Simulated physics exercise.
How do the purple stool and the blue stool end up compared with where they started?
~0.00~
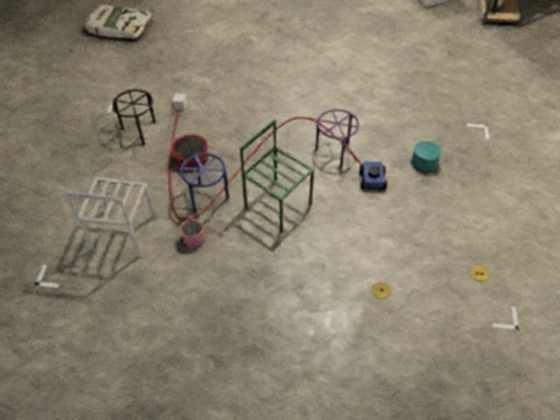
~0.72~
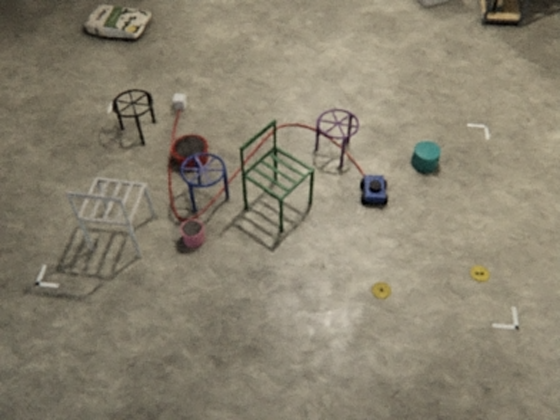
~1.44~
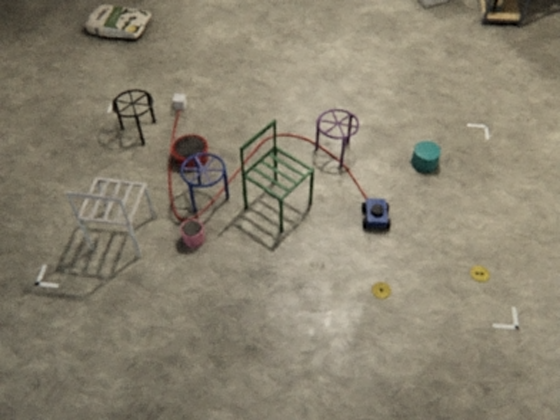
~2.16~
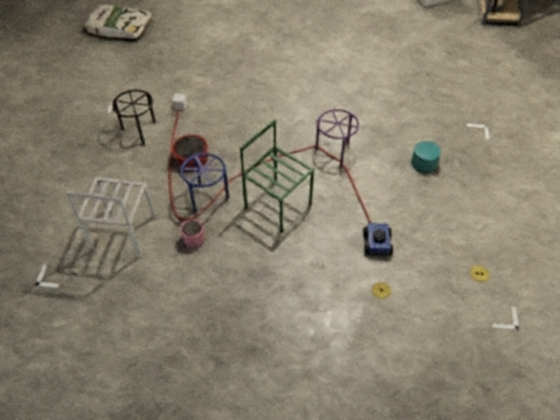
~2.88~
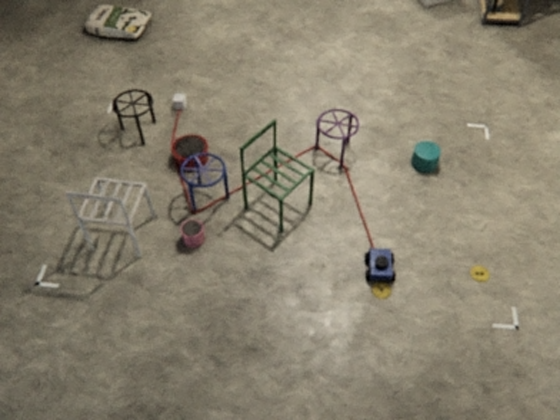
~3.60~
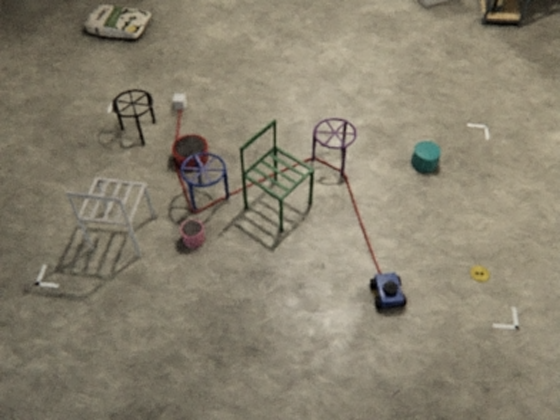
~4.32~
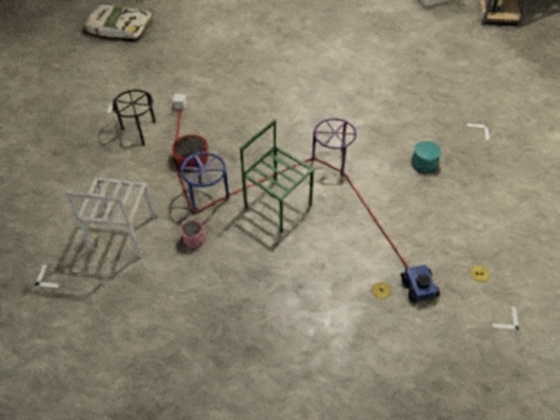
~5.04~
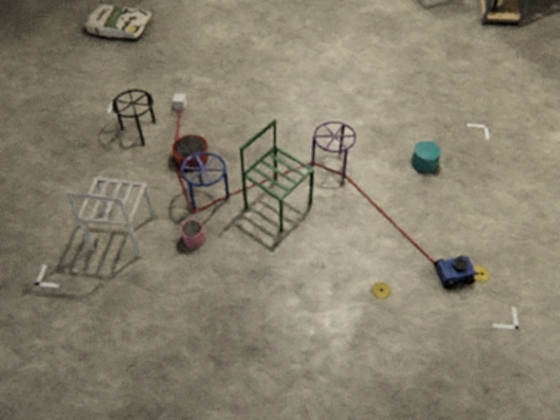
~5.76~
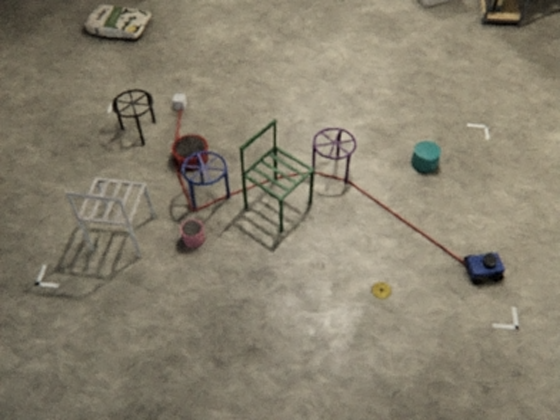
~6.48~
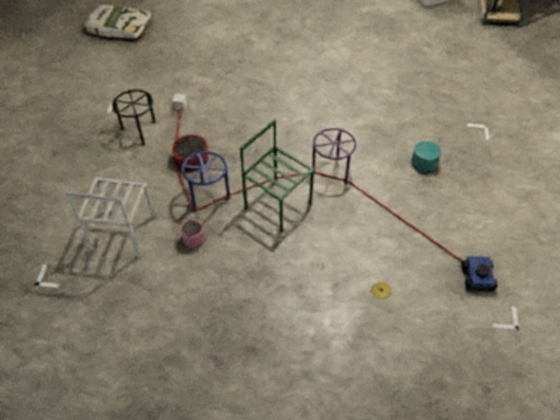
The purple stool ends up shifted a little toward the bottom of the view. The blue stool hardly stirs and stays about where it began.
